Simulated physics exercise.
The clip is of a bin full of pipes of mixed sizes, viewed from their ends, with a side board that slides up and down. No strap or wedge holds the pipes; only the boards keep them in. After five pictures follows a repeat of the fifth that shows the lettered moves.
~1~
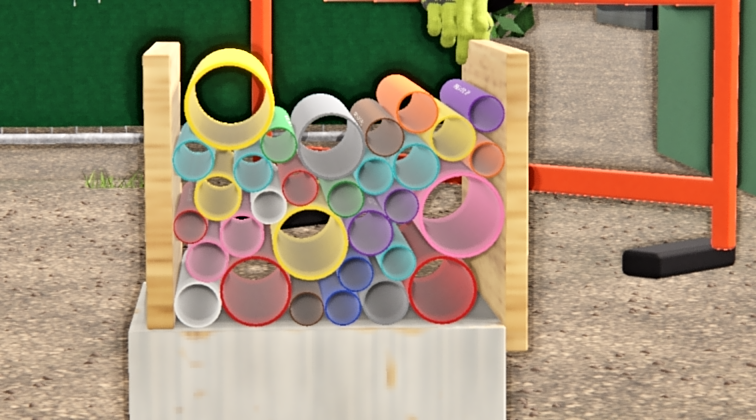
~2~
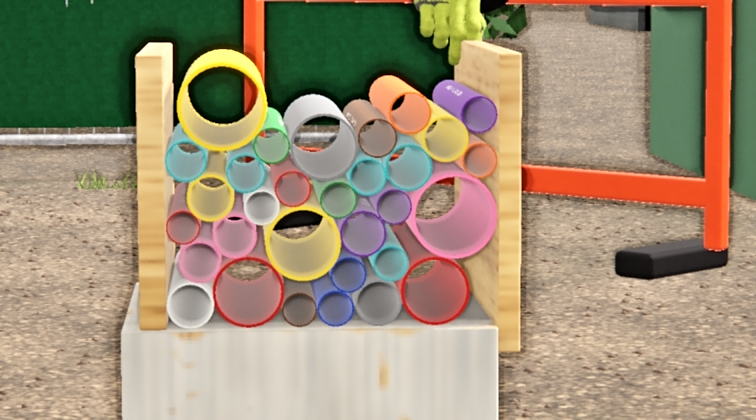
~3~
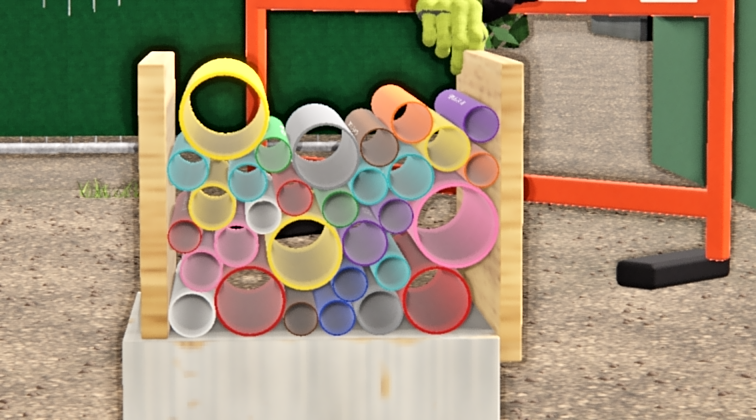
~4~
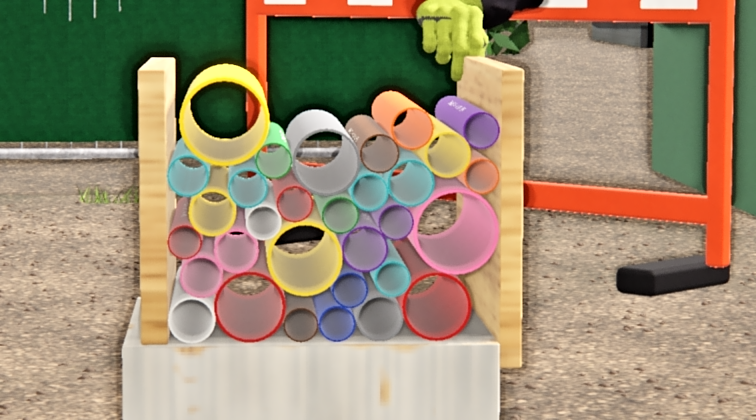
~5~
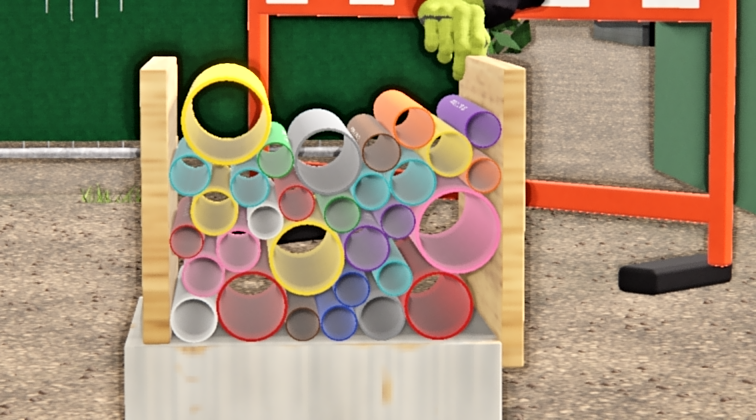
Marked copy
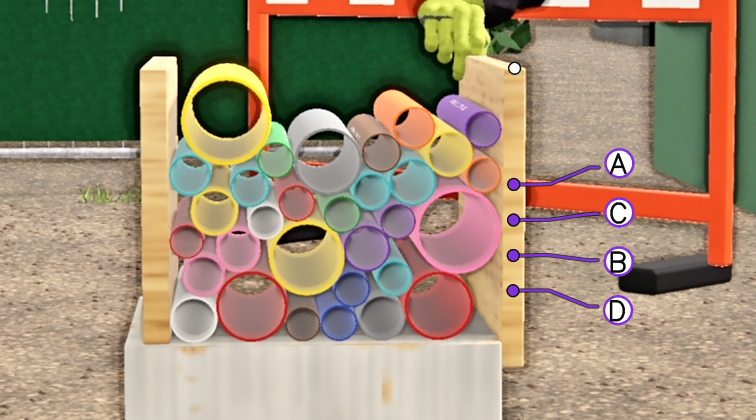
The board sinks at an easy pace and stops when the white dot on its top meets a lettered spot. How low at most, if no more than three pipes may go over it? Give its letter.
Stop at A.
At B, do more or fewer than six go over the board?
It loses fewer than six.
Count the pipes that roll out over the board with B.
With B, four.
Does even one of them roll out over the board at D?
Yes.
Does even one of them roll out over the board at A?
Yes, at A.
On the marked copy, A at (514, 184); B at (513, 256); C at (514, 220); D at (513, 291); the white dot at (515, 68).
Taking A. A third of the way, top of the board (501, 127).
Two thirds of the way, top of the board (501, 184).
When it is over, top of the board (501, 184), one out over the board.
As for the rest, B four out over the board; C four out over the board; D more than three out over the board.
